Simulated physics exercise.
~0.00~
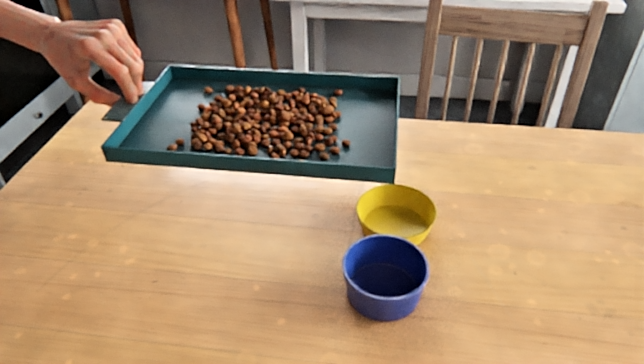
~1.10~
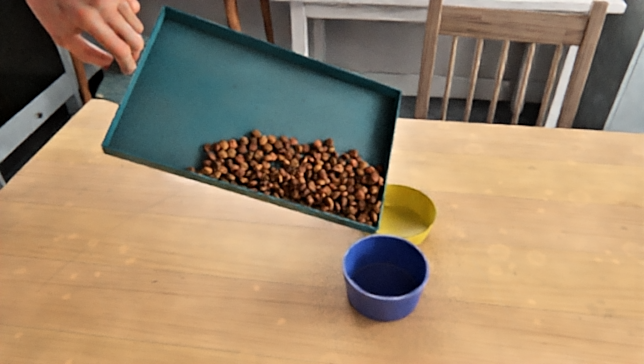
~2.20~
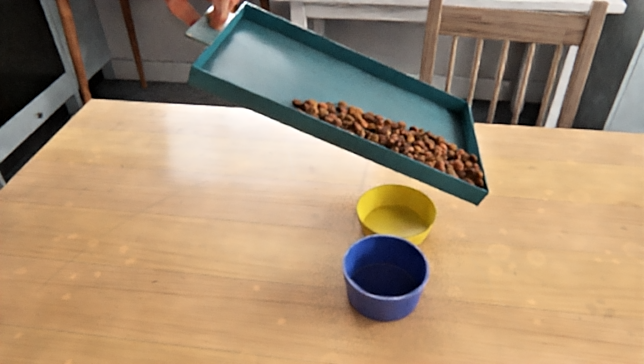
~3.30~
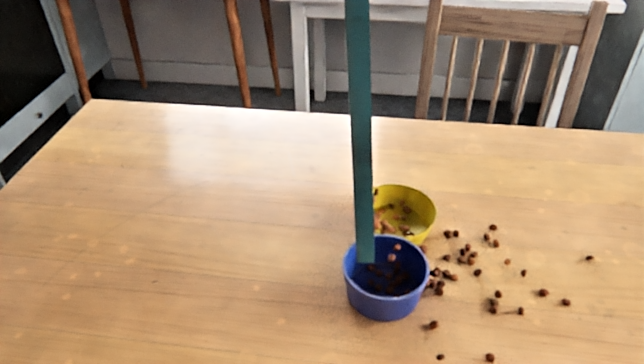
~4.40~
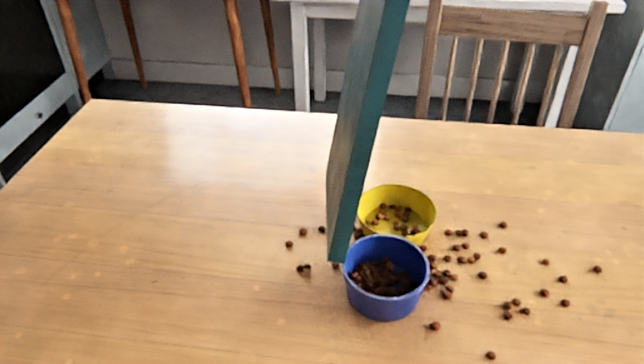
Dog kibble sliding down a hand-tilted teal tray, then spilling into blue and yellow dishes and scattering across the wooden table.
